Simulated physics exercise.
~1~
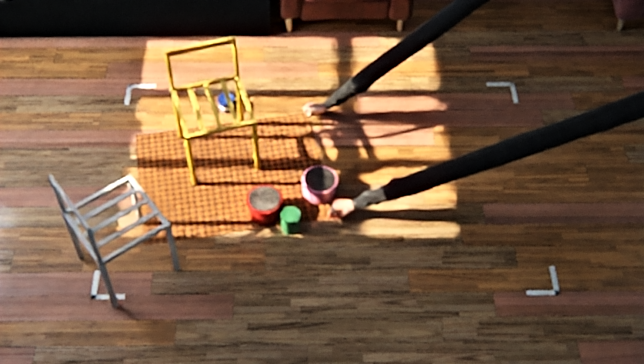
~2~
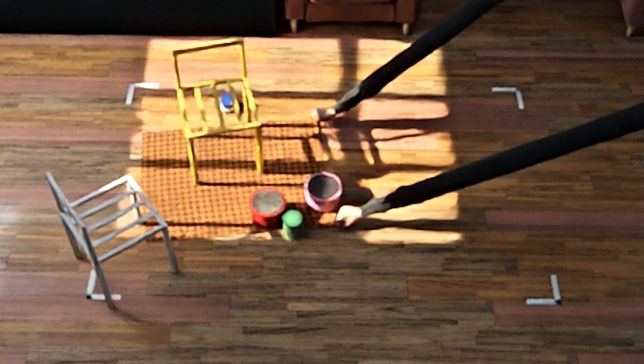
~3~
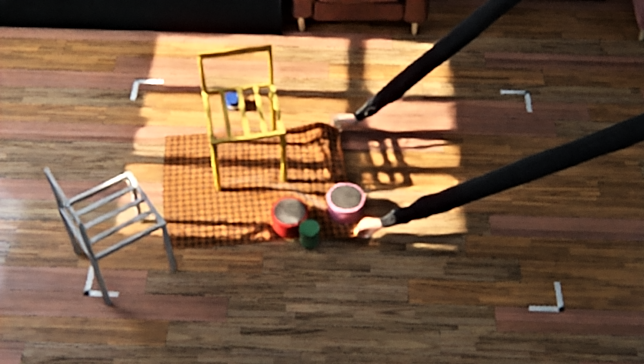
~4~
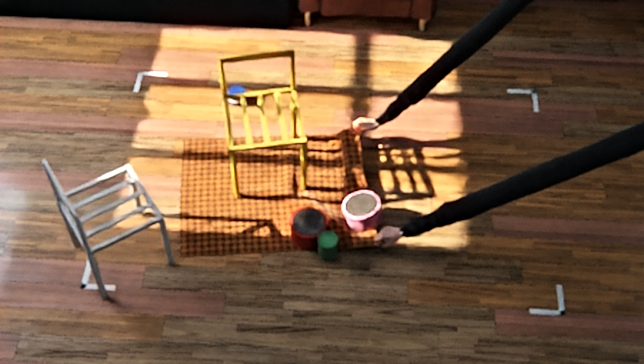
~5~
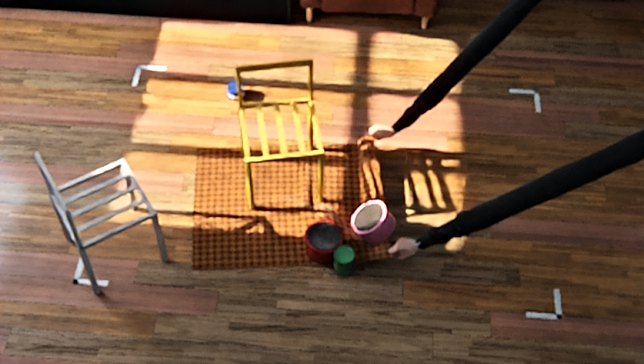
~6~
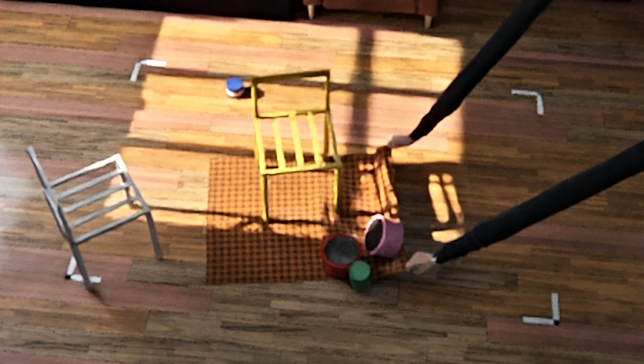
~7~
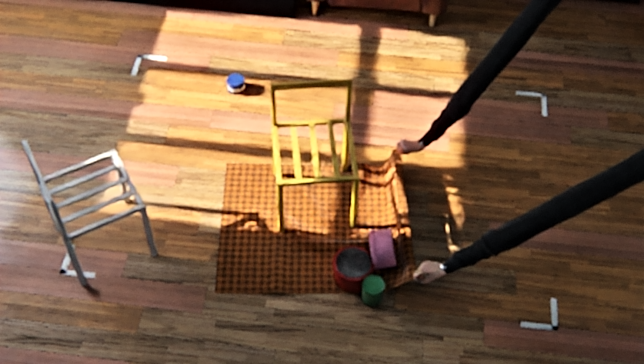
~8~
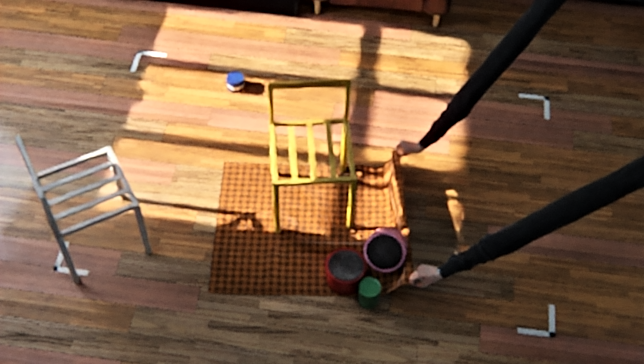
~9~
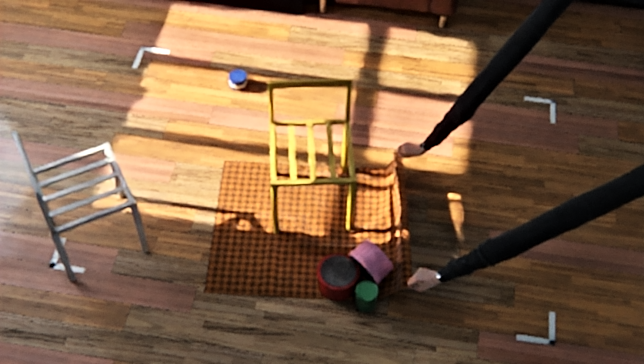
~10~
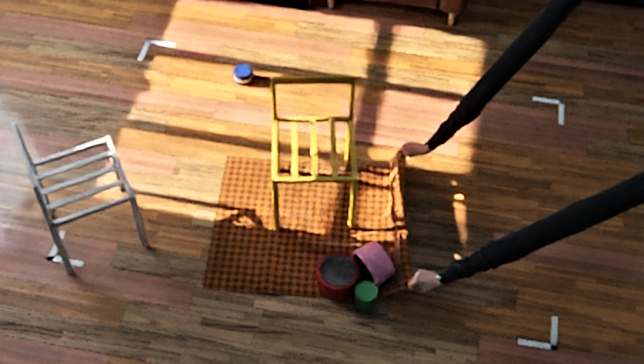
The footage shows two dark-sleeved arms dragging a checked rug right and toward the viewer across a wooden floor, carrying a yellow chair, red and pink pots and a green bin; the pink pot tips onto its side, while the white chair and blue pot stay behind.
